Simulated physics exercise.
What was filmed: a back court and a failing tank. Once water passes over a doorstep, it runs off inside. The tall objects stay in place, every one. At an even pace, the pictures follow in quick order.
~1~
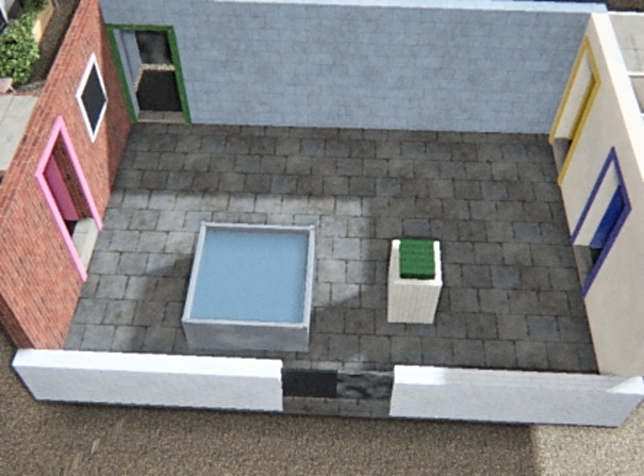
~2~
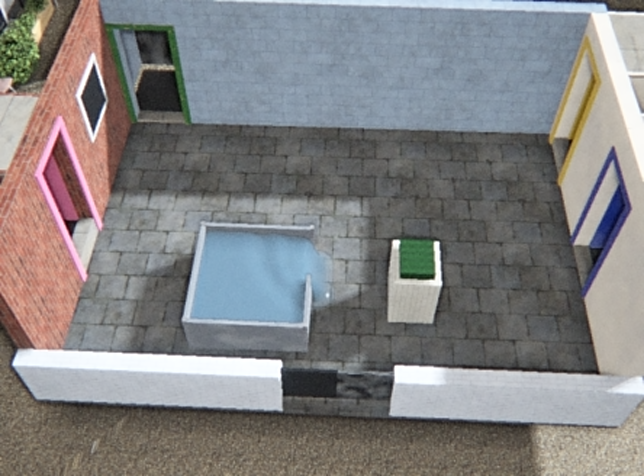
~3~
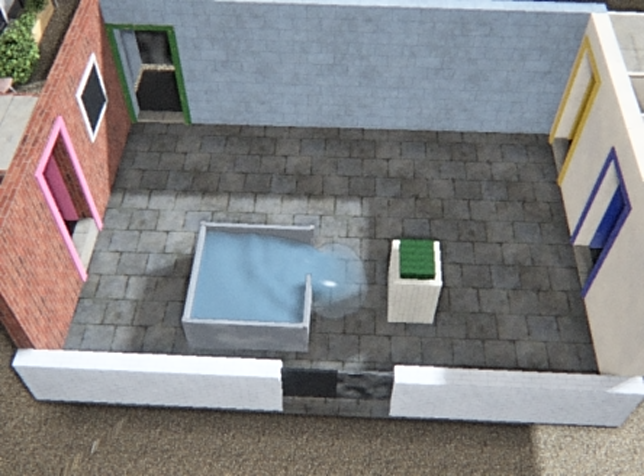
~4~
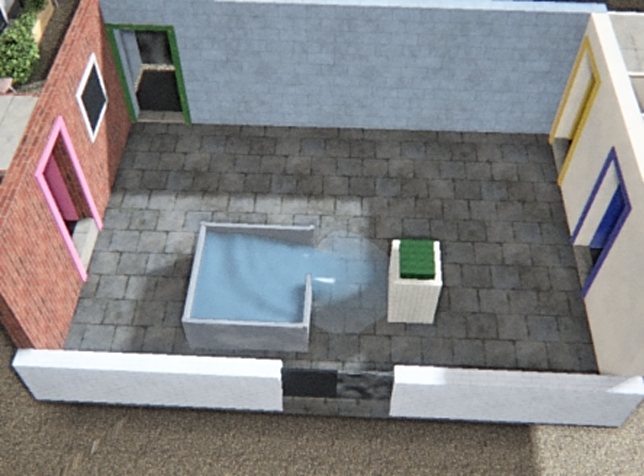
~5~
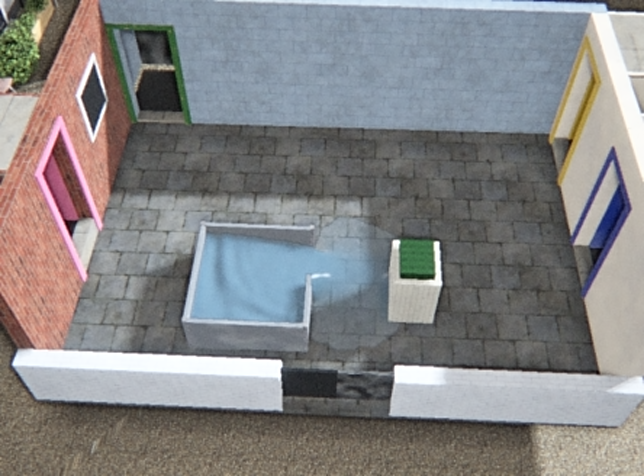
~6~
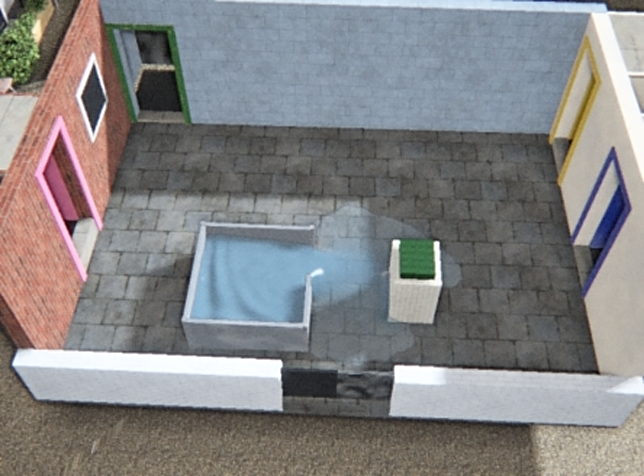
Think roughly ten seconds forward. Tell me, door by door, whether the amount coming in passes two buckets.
At the pink door it stays within two buckets; at the green door it stays within two buckets; at the yellow door it stays within two buckets; at the blue door it passes two buckets.
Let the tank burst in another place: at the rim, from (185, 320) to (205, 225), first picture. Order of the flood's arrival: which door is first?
It would be the one in pink.
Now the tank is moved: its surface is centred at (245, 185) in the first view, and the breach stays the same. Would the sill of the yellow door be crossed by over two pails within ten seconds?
Yellow: Overshoots.
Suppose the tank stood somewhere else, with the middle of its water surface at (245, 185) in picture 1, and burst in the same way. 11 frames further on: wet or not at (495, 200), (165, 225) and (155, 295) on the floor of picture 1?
Taking the three spots in turn, I'd say drenched, then spared, then spared.
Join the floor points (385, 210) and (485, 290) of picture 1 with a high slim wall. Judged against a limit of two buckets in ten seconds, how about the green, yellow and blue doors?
Briefly, green remains below; yellow remains below; blue remains below.
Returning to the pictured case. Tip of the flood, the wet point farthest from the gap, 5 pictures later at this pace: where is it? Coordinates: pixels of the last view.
Farthest reach: About (567, 252).
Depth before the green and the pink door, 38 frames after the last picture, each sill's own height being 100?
Depth ratios, approx.: 0 and 10 percent.
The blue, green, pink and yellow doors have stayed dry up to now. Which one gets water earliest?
First comes the door marked blue.
A moment on, water covers 25 % of the floor; the pink door not reached, the green door not reached, the yellow door not reached, the blue door wet at the sill, nothing in.
Next, water covers 40 % of the floor; the pink door not reached, the green door not reached, the yellow door wet at the sill, nothing in, the blue door under two buckets in.
Then, water covers 50 % of the floor; the pink door not reached, the green door not reached, the yellow door wet at the sill, nothing in, the blue door over two buckets in.
Later, water covers 60 % of the floor; the pink door wet at the sill, nothing in, the green door not reached, the yellow door under two buckets in, the blue door over two buckets in.
In the end, water covers 90 % of the floor; the pink door wet at the sill, nothing in, the green door wet at the sill, nothing in, the yellow door under two buckets in, the blue door far over two buckets in.
